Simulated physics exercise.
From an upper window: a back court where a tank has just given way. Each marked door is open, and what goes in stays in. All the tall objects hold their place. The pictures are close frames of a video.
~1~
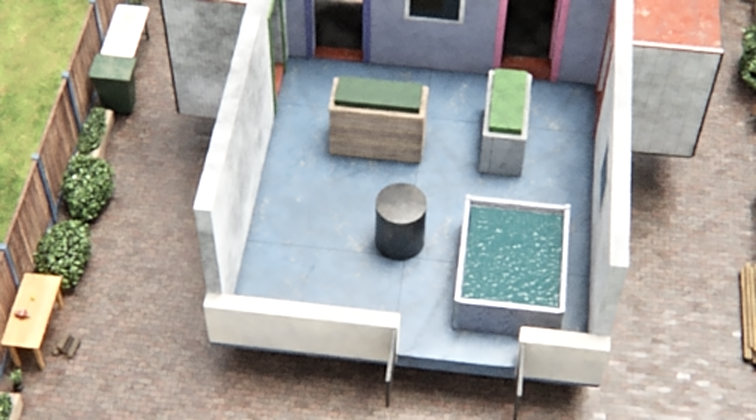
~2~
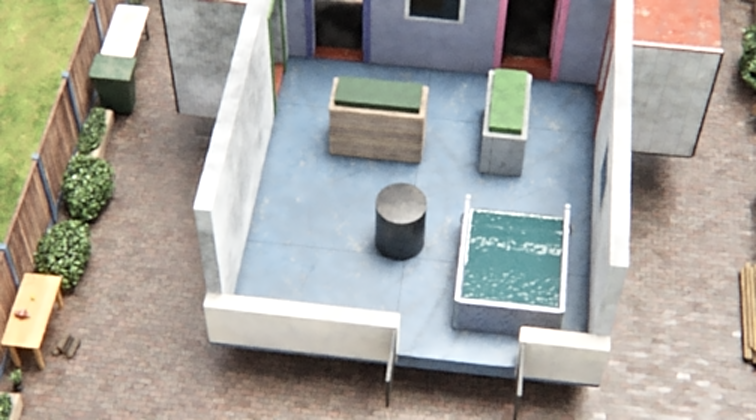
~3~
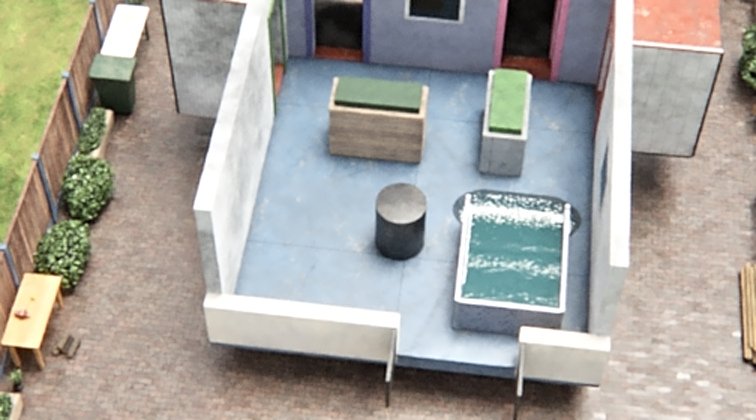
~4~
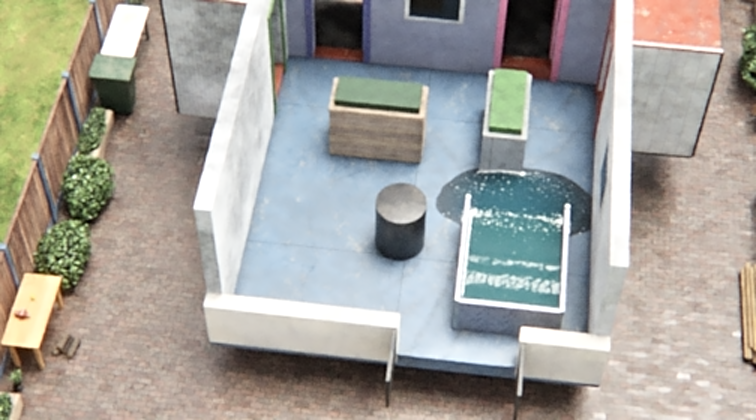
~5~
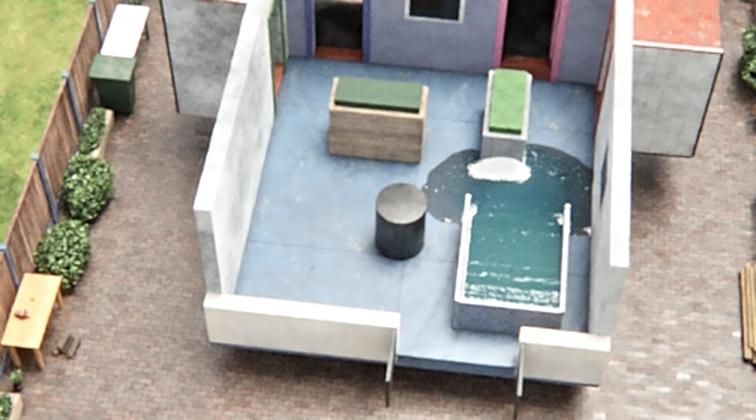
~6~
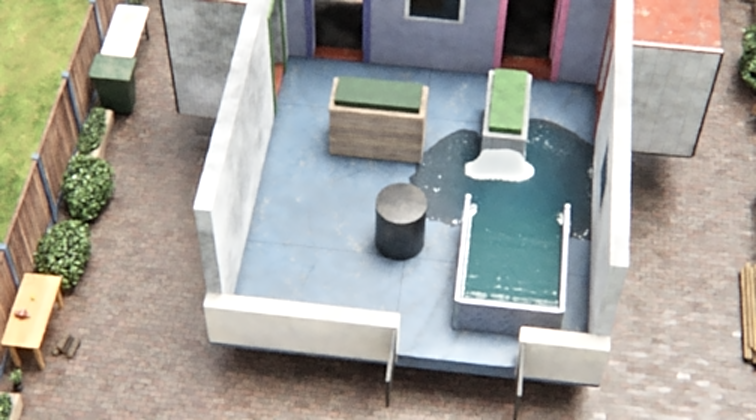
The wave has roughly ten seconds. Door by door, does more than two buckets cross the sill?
In the end: The pink door holds within the limit; the red door floods; the blue door floods; the green door holds within the limit.
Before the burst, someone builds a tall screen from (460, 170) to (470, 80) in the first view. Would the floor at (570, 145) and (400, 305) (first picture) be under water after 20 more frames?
In that order: Wet, no water.
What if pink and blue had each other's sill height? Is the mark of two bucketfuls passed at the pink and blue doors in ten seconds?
The pink one goes over; the blue one lets less in.
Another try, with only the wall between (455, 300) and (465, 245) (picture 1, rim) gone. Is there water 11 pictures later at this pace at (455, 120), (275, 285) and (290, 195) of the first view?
In that order: Not flooded, under water, under water.
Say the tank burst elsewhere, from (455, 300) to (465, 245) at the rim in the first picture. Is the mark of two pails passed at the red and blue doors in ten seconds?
In short: The red door keeps below it, the blue door lets more in.
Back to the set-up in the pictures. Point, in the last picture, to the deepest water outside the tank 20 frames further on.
At about (582, 97).
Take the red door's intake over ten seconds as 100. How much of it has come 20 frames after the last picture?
Close to 75 %.
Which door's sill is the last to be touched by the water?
That is the one in green.
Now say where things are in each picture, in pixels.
The first frame shows the water tank at (513, 256) is whole and still.
In the second frame, the front is at (568, 232), out from the gap on the water tank's far side.
In the third frame, water pours out on the water tank's far side and has run to (572, 212).
In the fourth frame, the front is at (581, 193), out from the gap on the water tank's far side.
In the fifth frame, the front is at (554, 152), out from the gap on the water tank's far side.
In the sixth frame, the front is at (545, 124), out from the gap on the water tank's far side.
A moment on, water covers 30 % of the floor; the pink door wet at the sill, nothing in, the red door wet at the sill, nothing in, the blue door not reached, the green door not reached.
Next, water covers 45 % of the floor; the pink door wet at the sill, nothing in, the red door under two buckets in, the blue door not reached, the green door not reached.
Then, water covers 65 % of the floor; the pink door wet at the sill, nothing in, the red door over two buckets in, the blue door wet at the sill, nothing in, the green door wet at the sill, nothing in.
Later, water covers 85 % of the floor; the pink door wet at the sill, nothing in, the red door over two buckets in, the blue door over two buckets in, the green door under two buckets in.
In the end, water covers 95 % of the floor; the pink door wet at the sill, nothing in, the red door over two buckets in, the blue door far over two buckets in, the green door under two buckets in.
